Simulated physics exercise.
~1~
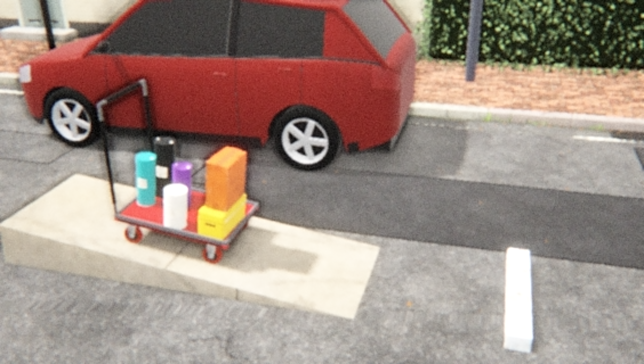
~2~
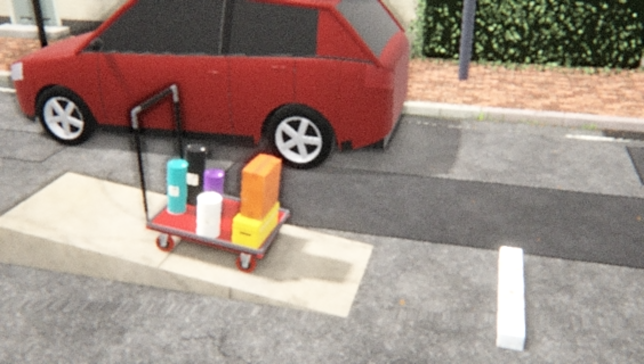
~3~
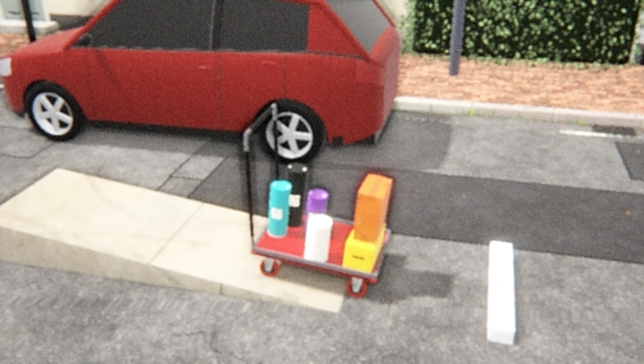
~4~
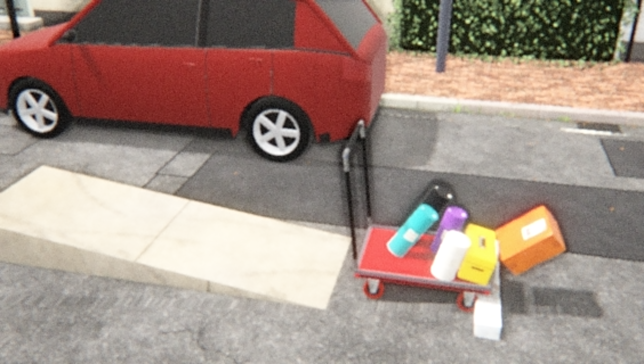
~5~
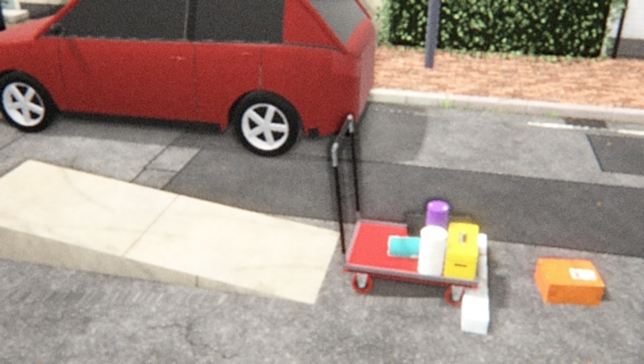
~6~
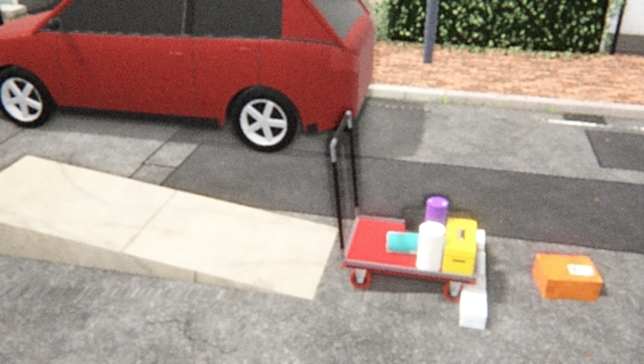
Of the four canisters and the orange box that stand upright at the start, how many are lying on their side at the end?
Three of them end up on their side, namely the orange box, the turquoise canister and the black canister.
At the start, a red trolley carrying turquoise, black, purple and white canisters, an orange box and a yellow toolbox stands on a pale ramp, with a red car parked behind. It rolls down to the right with its load upright and reaches the flat ground. When it meets the white kerb, the canisters tip and the orange box pitches off over the front. The turquoise and black canisters topple onto the deck, while the white and purple ones settle upright. At the end, the trolley is still against the kerb, and the orange box lies on the ground beyond it.
